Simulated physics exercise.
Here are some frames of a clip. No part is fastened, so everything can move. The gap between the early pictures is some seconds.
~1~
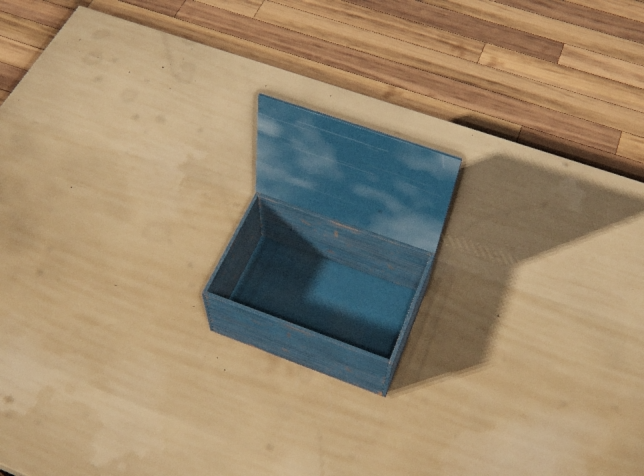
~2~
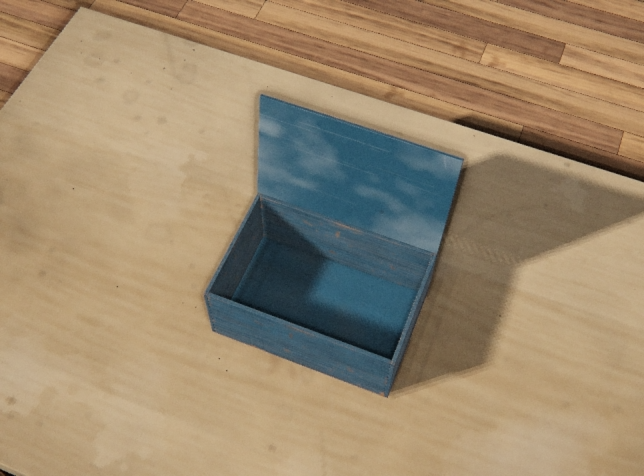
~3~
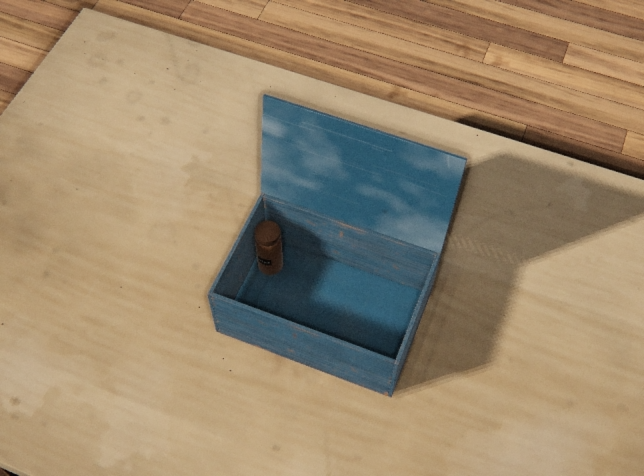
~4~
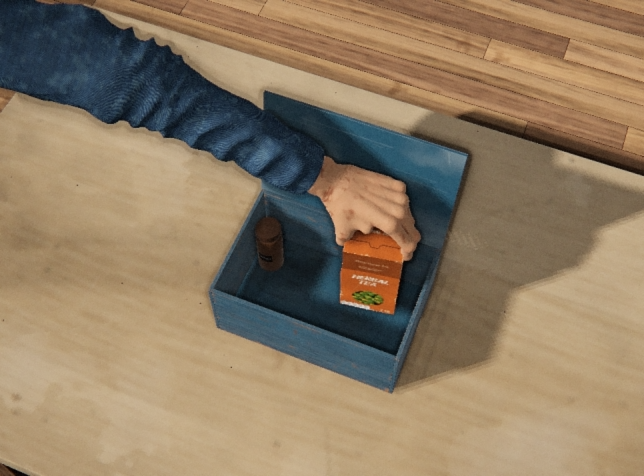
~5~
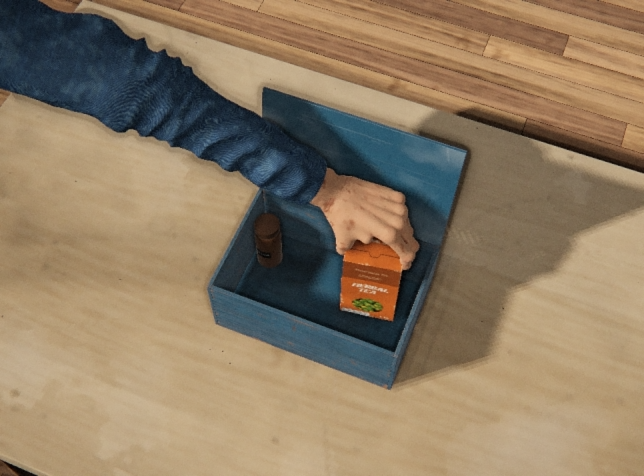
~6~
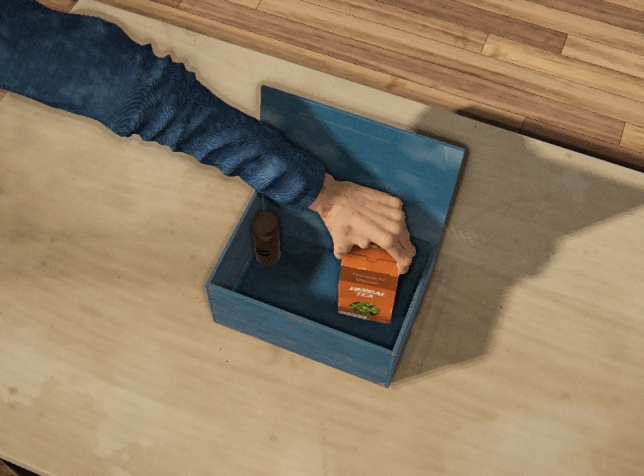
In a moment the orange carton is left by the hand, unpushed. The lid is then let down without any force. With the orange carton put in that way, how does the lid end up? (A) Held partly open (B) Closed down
(A) Held partly open.
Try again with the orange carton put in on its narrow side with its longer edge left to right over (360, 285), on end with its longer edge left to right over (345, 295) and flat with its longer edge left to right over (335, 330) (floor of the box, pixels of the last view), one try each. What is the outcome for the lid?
Closed, Open, Closed.
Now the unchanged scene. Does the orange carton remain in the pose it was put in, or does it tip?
At the finish it holds its orientation.
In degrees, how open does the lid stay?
It comes to about 50°.
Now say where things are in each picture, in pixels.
In the first picture, the last thing is not in view yet.
In the second picture, the last thing is not in view yet.
In the third picture, the last thing is not in view yet; brown shaker (269, 248).
In the fourth picture, still above its spot; orange carton (373, 267); brown shaker (270, 245).
In the fifth picture, still above its spot; orange carton (373, 275); brown shaker (269, 241).
In the sixth picture, in place under the hand; orange carton (370, 279); brown shaker (267, 239).
Then, 1.10 s after the last picture, lid starting down.
Then, 1.40 s after the last picture, lid 75° above the rim.
Then, 1.60 s after the last picture, lid 57° above the rim.
At rest, lid 50° above the rim; both in place. Seen from the same camera at the end, orange carton near (370, 279).
